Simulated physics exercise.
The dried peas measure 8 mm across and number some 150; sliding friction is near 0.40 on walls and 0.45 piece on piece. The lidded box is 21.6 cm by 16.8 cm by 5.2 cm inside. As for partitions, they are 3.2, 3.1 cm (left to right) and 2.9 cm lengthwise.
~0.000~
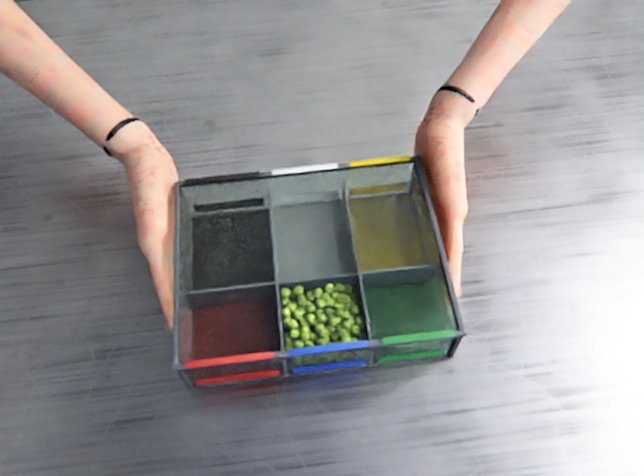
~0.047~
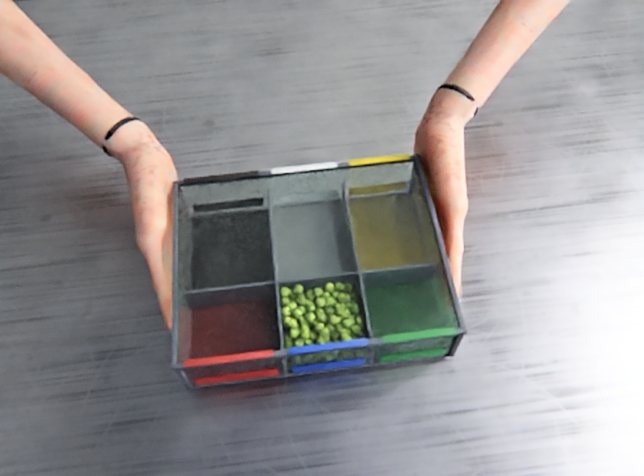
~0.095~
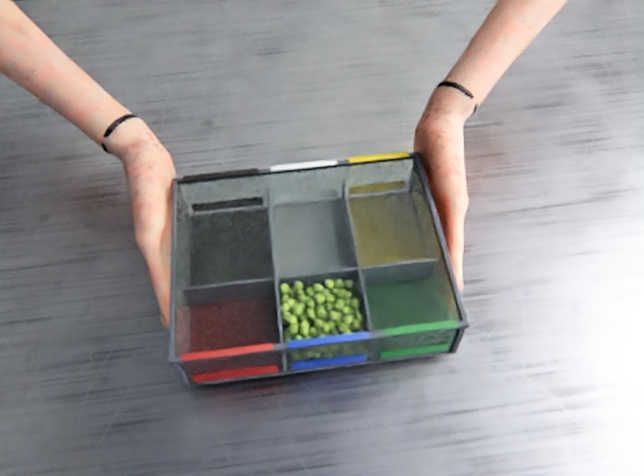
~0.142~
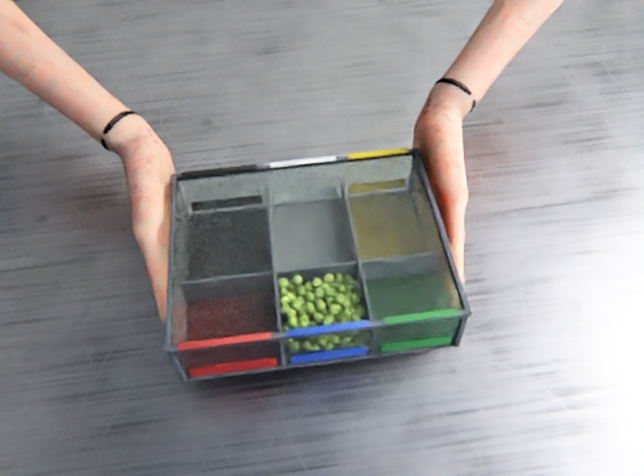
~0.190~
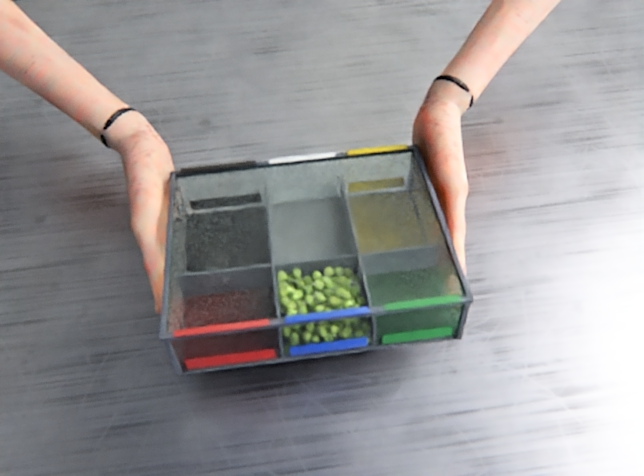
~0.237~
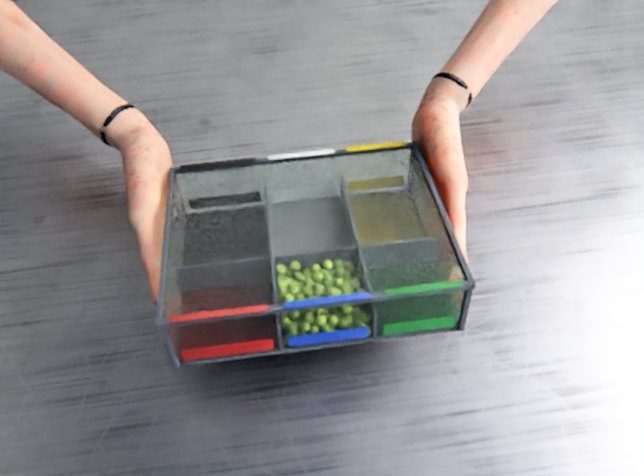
Divided clear-lidded box of green peas in its blue-marked compartment tilting slightly as two hands grip its sides above a grey surface.
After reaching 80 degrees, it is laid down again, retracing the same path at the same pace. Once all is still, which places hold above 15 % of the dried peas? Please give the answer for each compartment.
Red compartment: Does not qualify. Blue compartment: Qualifies. Green compartment: Does not qualify. Yellow compartment: Does not qualify. White compartment: Qualifies. Black compartment: Does not qualify.
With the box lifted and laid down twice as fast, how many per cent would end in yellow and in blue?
Yellow 10 %; blue 40 %.
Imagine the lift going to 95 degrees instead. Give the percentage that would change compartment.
I'd estimate around 80 per cent.
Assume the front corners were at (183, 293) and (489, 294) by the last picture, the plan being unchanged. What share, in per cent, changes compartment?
About 55 %.
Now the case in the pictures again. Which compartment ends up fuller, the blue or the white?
It is the blue one.
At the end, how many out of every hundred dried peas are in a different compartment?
I'd say close to 45 percent.
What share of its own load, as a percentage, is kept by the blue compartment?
That compartment keeps close to 50 per cent of its own pieces.
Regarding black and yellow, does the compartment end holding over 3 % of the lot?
Note - black negative, yellow affirmative.
After 1.13 s, tilt 80 degrees; blue 85 %, white 15 %.
After 1.72 s, tilt 35 degrees; blue 55 %, yellow 5 %, white 40 %.
Then, at 2.36 s, tilt 0 degrees; blue 55 %, yellow 5 %, white 40 %.
In the end, at 3.0 s, red 0 %, blue 55 %, green 0 %, yellow 5 %, white 40 %, black 0 %.
